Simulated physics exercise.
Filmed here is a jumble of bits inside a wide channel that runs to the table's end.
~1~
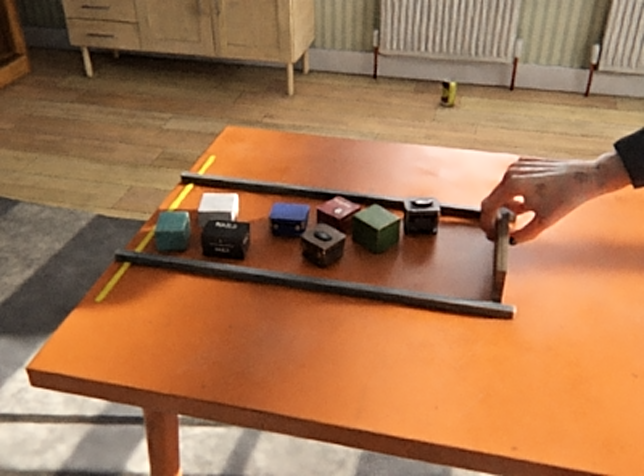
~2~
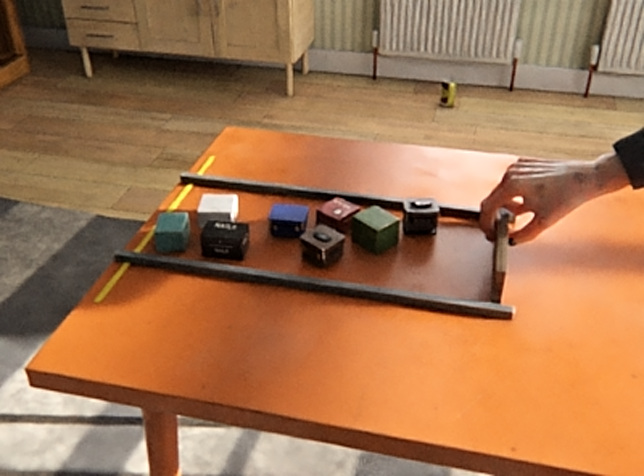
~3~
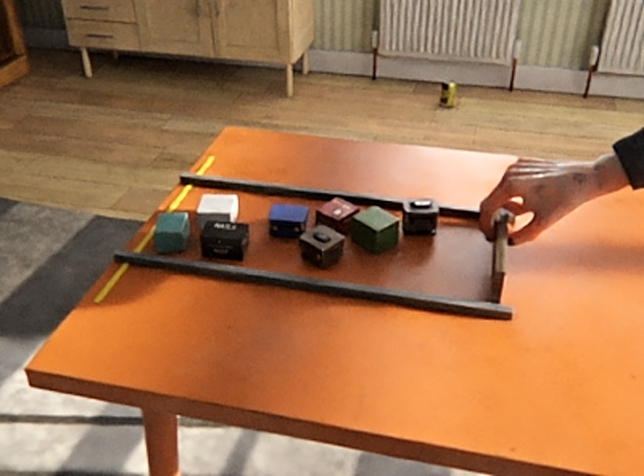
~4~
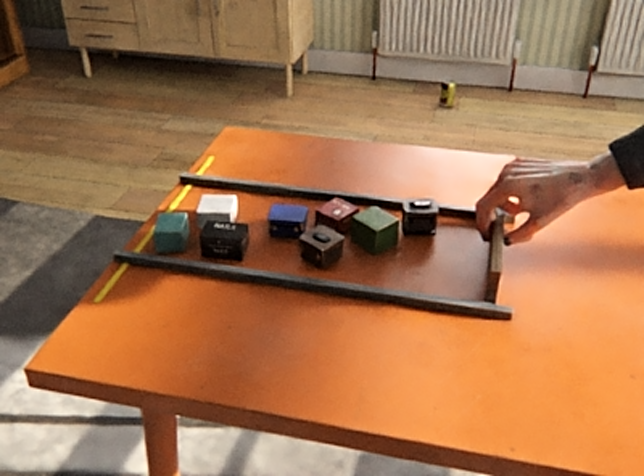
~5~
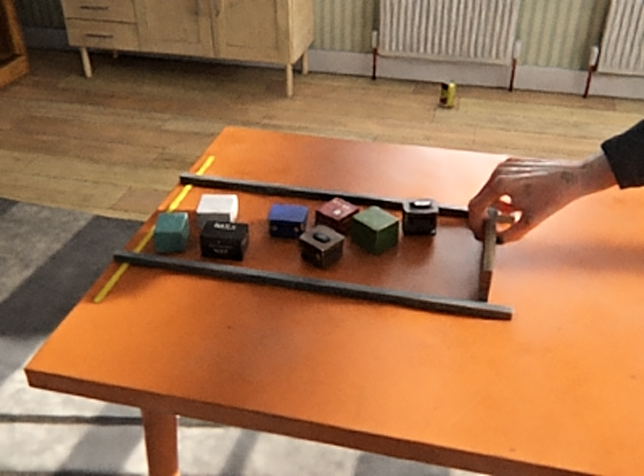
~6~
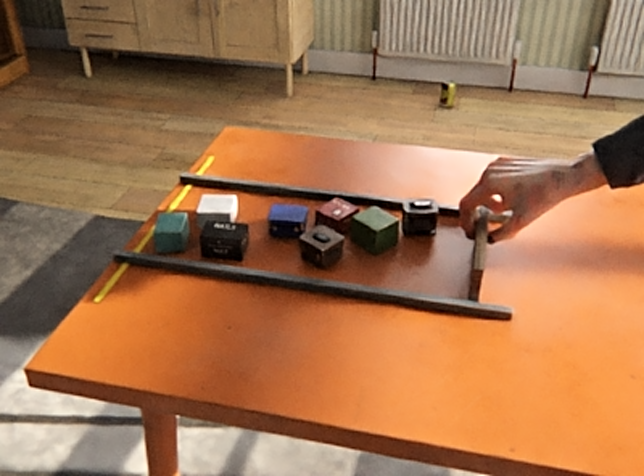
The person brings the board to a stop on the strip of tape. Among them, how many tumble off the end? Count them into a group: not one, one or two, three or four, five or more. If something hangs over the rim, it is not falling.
Group: Five or more.
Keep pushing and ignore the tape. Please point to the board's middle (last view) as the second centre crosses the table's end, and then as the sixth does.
In pixels, around (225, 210) followed by around (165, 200).
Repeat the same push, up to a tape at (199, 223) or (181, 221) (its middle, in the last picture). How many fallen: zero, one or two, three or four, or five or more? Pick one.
With the tape at the first place the answer is one to two, and at the second place it's 5 or more.
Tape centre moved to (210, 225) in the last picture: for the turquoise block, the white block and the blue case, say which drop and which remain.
The turquoise block tumbles off, the white block falls, the blue case holds on.
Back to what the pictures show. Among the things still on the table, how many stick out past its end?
1.
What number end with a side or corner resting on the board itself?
1 touch it.
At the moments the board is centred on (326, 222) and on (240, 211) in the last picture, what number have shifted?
Tally: First 5; then 8.
A little later, none off yet; turquoise block at rest near (172, 232); white block at rest near (217, 211); black box at rest near (225, 240).
Next, none off yet; turquoise block at rest near (172, 232); white block at rest near (212, 211); black box at rest near (223, 240).
Later still, none off yet; turquoise block tilted well over near (111, 241); white block tilted well over near (139, 206); black box shifted well along near (144, 230).
When it is over, the number that fall off is five or more; down, grey case, green block, red box, blue case, black box, white block and turquoise block.
